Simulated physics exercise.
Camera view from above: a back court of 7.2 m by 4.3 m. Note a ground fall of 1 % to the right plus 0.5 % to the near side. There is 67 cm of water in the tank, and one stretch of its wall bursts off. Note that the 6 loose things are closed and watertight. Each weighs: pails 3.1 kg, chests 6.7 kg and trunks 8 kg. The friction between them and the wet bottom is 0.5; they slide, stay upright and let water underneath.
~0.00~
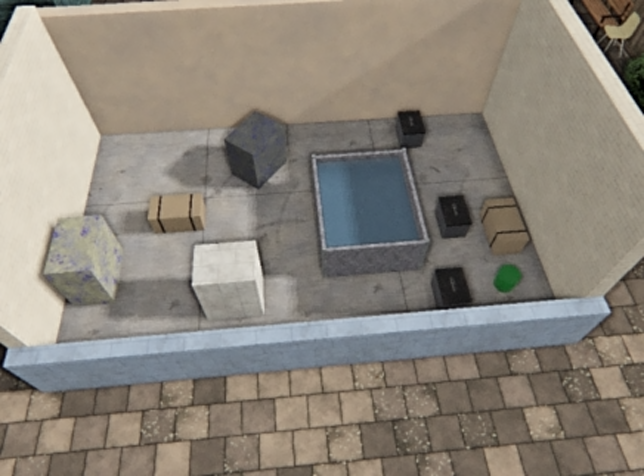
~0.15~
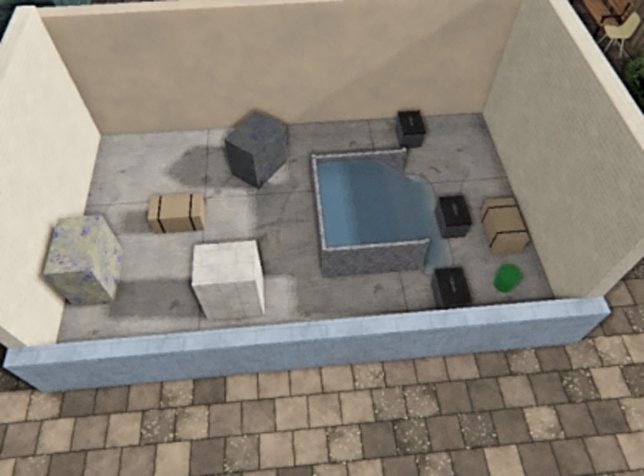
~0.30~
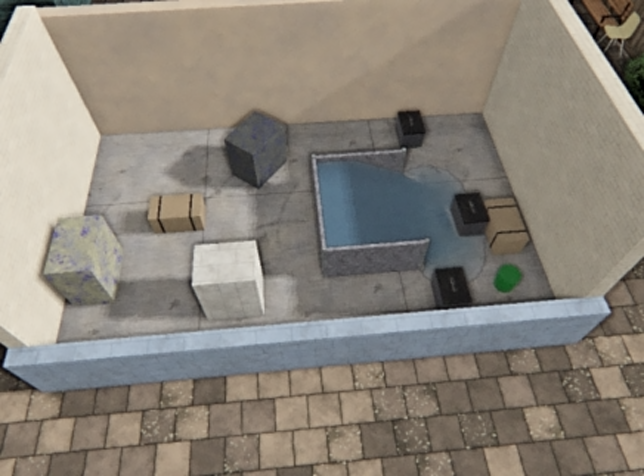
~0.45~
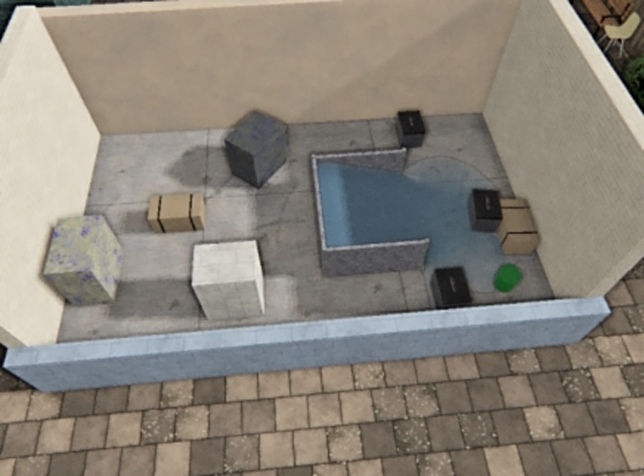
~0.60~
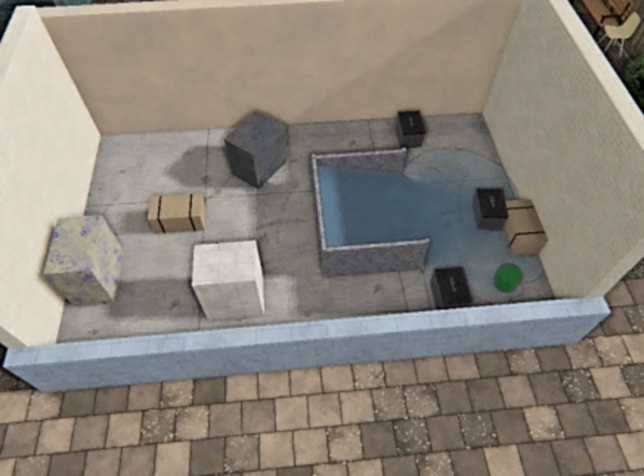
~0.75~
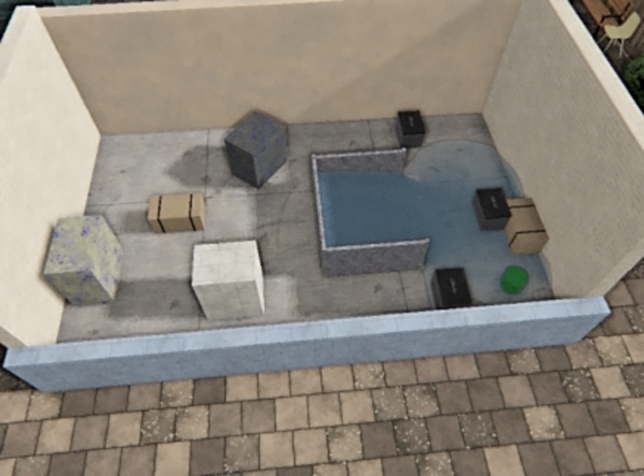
Water pours out through the open right side of a stone-walled tank in a walled back court, seen from above by a still camera. A dark grey block, a white block, a mottled yellowish block and a strapped tan box stand to the left, with three black boxes, another tan box and a green pail to the right. The water spreads rightward across the grey floor, the middle black box slides right, the tan box beside it shifts slightly, and lastly the pail edges right.
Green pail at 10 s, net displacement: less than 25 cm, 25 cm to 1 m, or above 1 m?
Over 1 m.
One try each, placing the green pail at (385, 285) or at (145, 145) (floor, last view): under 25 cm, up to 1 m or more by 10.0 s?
In that order: It goes a long way; it goes a long way.
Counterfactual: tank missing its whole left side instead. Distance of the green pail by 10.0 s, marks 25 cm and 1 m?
I'd say the green pail is shoved partway.
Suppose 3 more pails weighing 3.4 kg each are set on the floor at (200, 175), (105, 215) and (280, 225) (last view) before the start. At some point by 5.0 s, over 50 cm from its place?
Within it, within it, within it.
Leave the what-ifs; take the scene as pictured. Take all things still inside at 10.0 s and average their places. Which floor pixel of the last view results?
Close to pixel (312, 228).
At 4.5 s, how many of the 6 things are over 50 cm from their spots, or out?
The answer is 4.
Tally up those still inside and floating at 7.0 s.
At that moment it comes to 6.
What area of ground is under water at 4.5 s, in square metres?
Around 25 m2 of it.
After 2.0 s the green pail is near (477, 290), 0.7 m from its start, afloat; 3 afloat.
After 4.5 s the green pail is near (308, 289), 2.9 m from its start, afloat; 5 afloat.
After 7.0 s the green pail is near (307, 216), 3.1 m from its start, afloat; 6 afloat.
After 10.0 s the green pail is near (294, 203), 3.4 m from its start, afloat; 6 afloat.
